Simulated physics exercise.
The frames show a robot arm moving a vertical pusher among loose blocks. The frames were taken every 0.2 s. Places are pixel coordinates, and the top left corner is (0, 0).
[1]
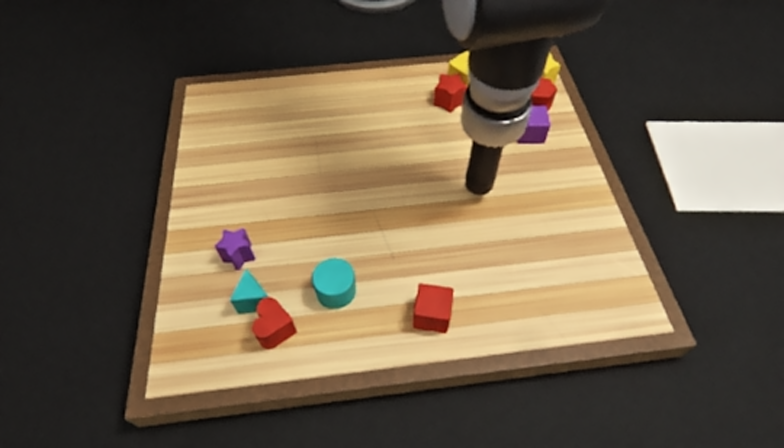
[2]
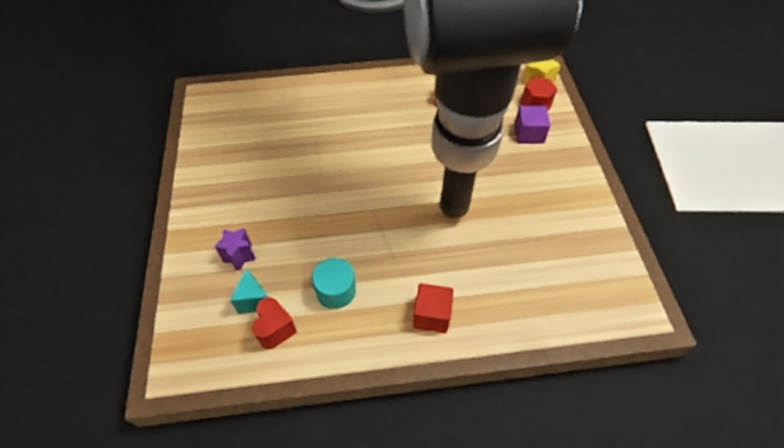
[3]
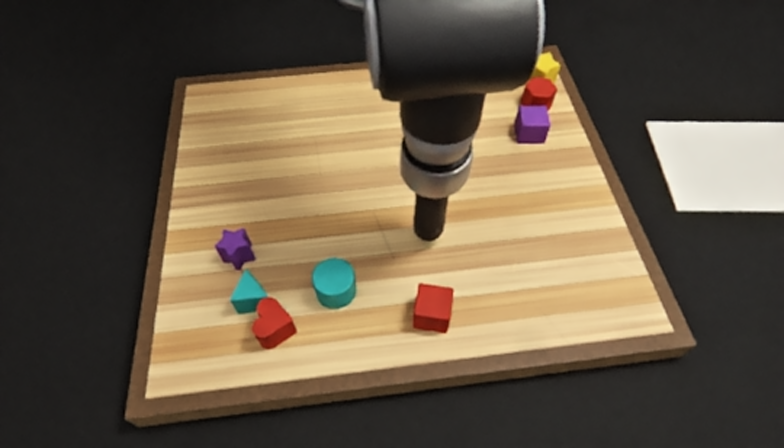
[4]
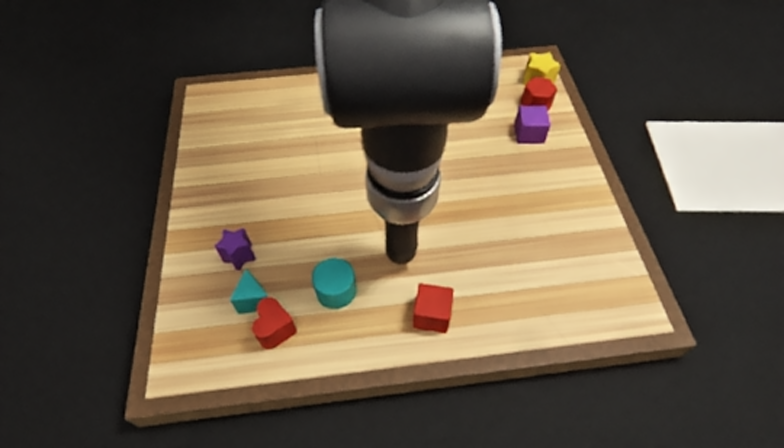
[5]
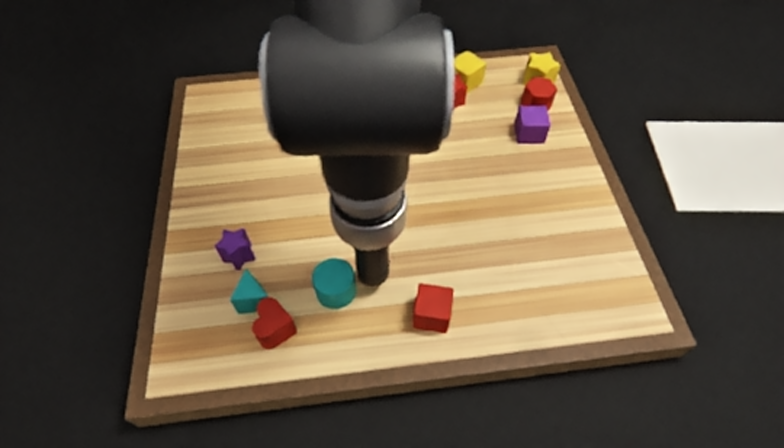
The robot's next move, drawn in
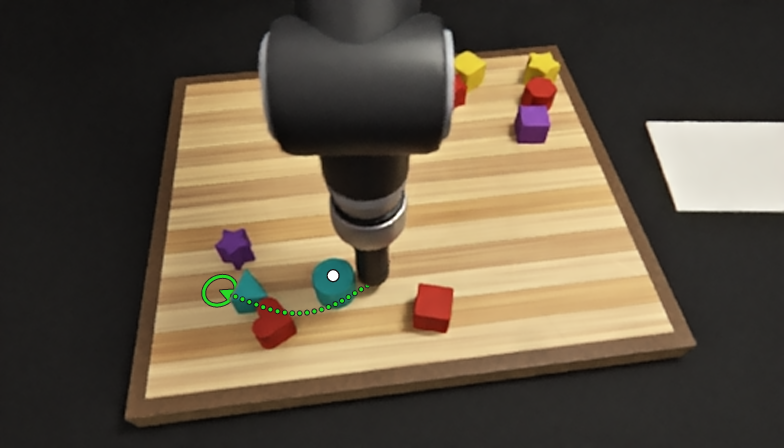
On a striped wooden board scattered with small colored blocks, a robot arm moved its black-tipped pusher down and to the left until it was right beside the turquoise disc, while the blocks stayed put.
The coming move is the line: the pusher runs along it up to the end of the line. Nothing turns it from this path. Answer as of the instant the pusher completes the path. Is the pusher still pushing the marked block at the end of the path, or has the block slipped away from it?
Kept ahead.
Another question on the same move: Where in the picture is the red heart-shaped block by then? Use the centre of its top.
Expect it around (237, 326).
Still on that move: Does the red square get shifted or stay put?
It is still where it was.
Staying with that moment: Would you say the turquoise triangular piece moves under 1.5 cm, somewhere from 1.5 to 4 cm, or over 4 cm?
Past 4 cm.
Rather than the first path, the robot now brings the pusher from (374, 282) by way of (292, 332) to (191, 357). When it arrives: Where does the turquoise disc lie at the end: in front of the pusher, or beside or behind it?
Prediction: Slipped aside.
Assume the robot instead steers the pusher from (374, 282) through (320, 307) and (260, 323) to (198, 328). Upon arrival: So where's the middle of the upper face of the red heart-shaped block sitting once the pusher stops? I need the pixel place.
Its top middle: (214, 346).
Drawn move, from (374, 282) through (325, 308) and (269, 309) to (220, 290); the dot is on the turquoise disc.
The first path, step by step. One third of the way, pusher (323, 301); red heart-shaped block (265, 319), turned 20° anticlockwise; turquoise disc (284, 286).
Two thirds of the way, pusher (265, 301); turquoise triangular piece (204, 286); red heart-shaped block (239, 327), turned 80° anticlockwise; turquoise disc (236, 272).
At the end, pusher (215, 282); purple star-shaped block (226, 226), turned 80° clockwise; turquoise triangular piece (183, 288); red heart-shaped block (237, 326), turned 90° anticlockwise; turquoise disc (198, 247); red square still.
